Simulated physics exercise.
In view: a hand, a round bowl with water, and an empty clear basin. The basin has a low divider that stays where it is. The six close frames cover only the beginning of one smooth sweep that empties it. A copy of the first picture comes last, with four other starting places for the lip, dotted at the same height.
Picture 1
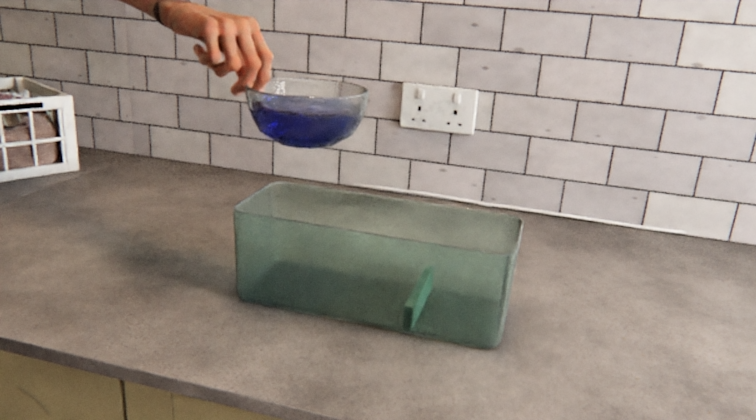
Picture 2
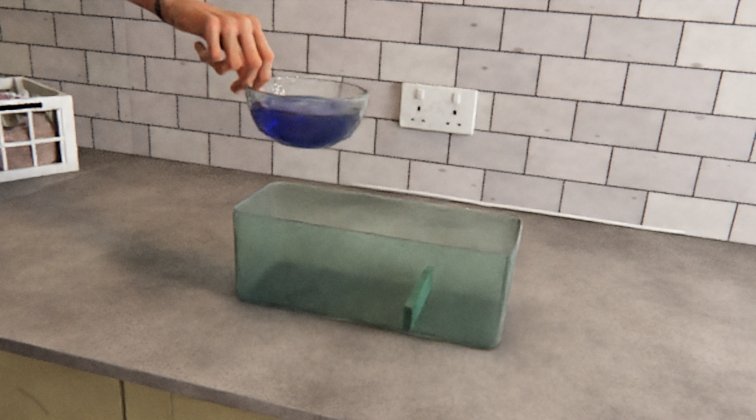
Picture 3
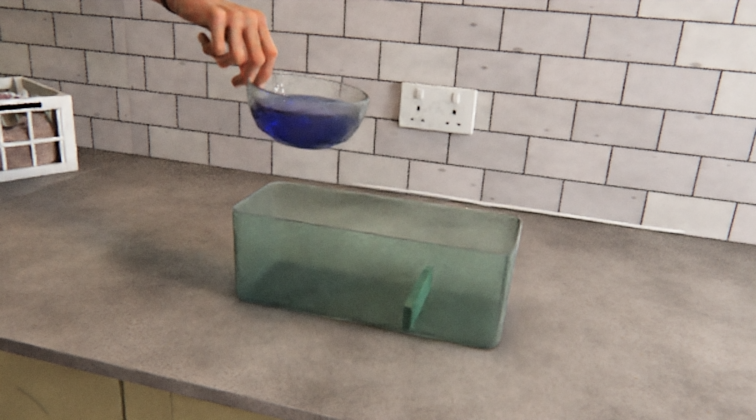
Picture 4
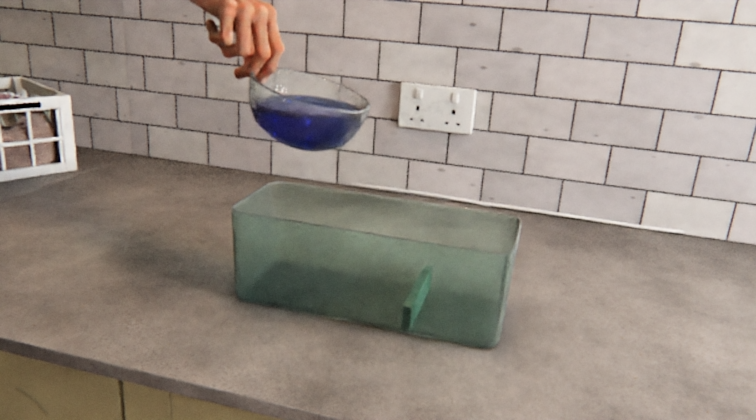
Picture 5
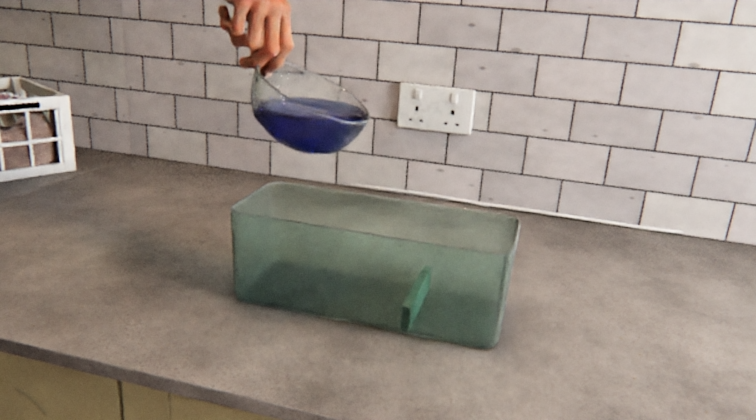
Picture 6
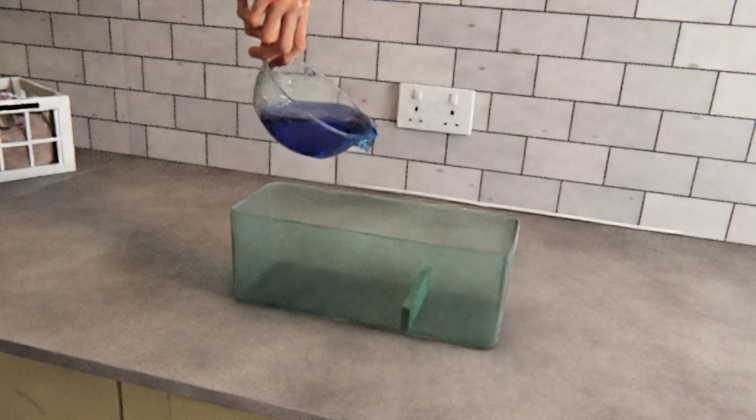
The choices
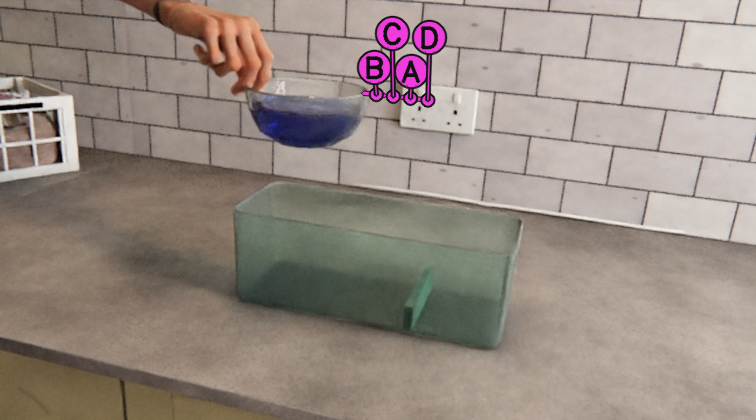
In this clip, a hand holds a clear round bowl of blue water above an empty, greenish clear basin on a grey countertop, then tilts it steadily to the right until water begins to come over the lip.
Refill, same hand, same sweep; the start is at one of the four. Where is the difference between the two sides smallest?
Use place C.
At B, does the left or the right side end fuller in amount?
The left side.
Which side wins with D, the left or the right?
The right one.
On the marked copy, A at (410, 98); B at (376, 94); C at (393, 96); D at (427, 100).
For place A, about 31 % ends left of the wall and 69 % right of it.
For place B, about 79 % ends left of the wall and 20 % right of it.
For place C, about 49 % ends left of the wall and 50 % right of it.
For place D, about 20 % ends left of the wall and 80 % right of it.
